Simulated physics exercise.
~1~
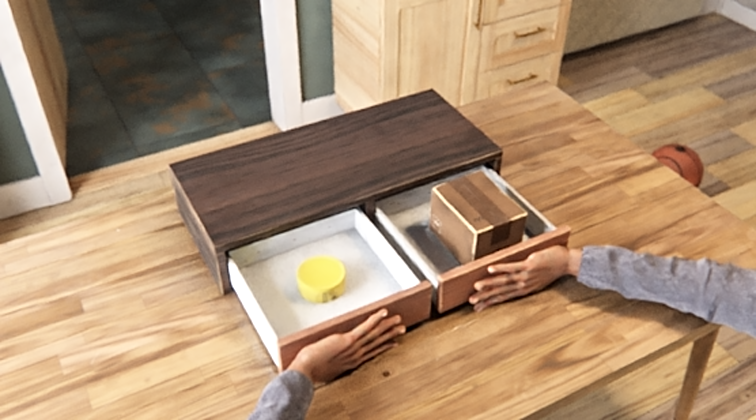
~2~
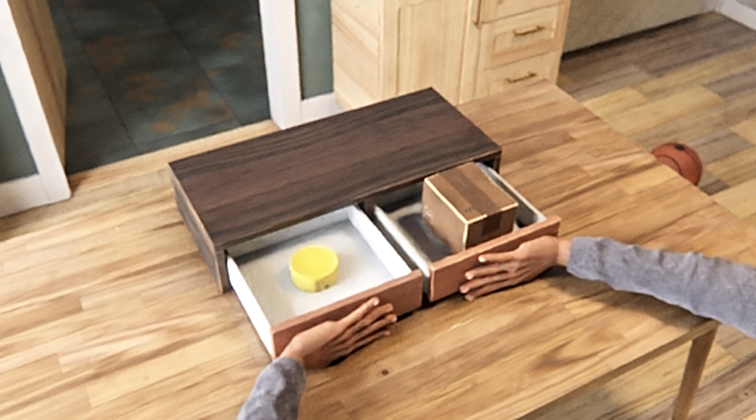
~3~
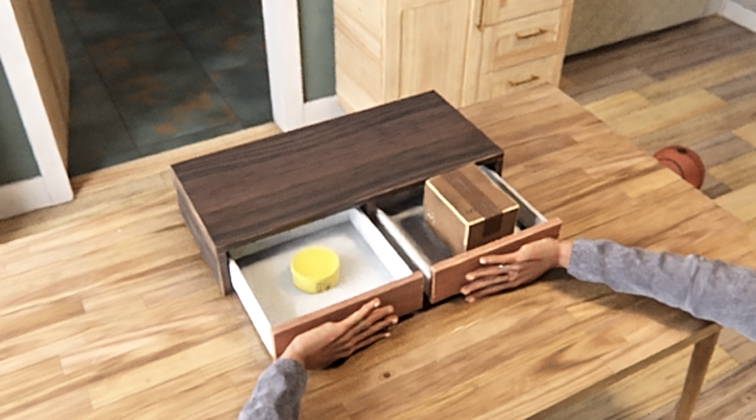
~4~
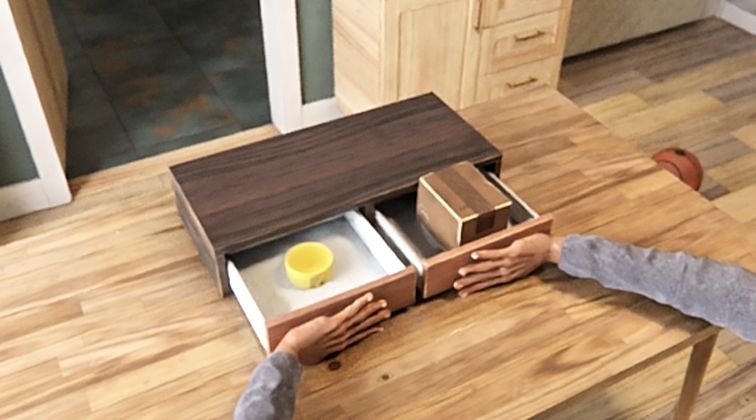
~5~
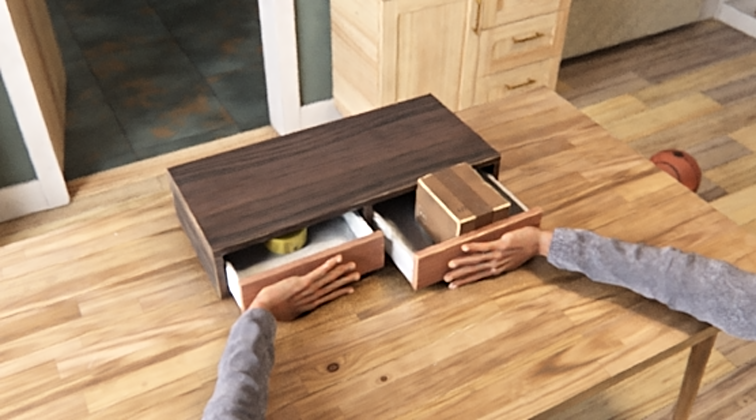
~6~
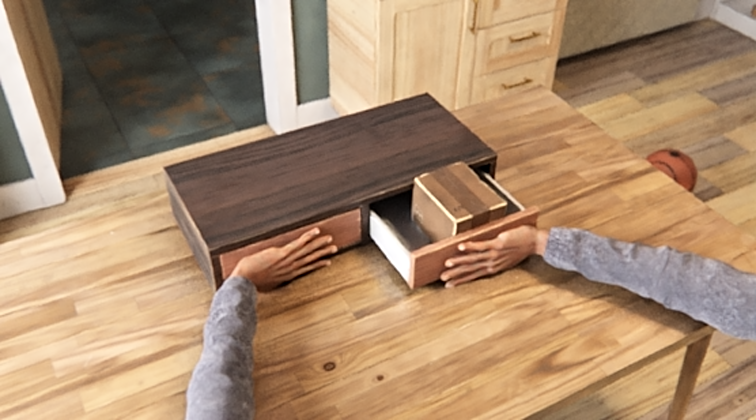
Two hands pushed in the drawers of a small dark wooden chest on a table, and the left one, holding a yellow tub, slid completely shut, while the right one, with a brown box sticking up inside, moved in slightly and stayed partly open.
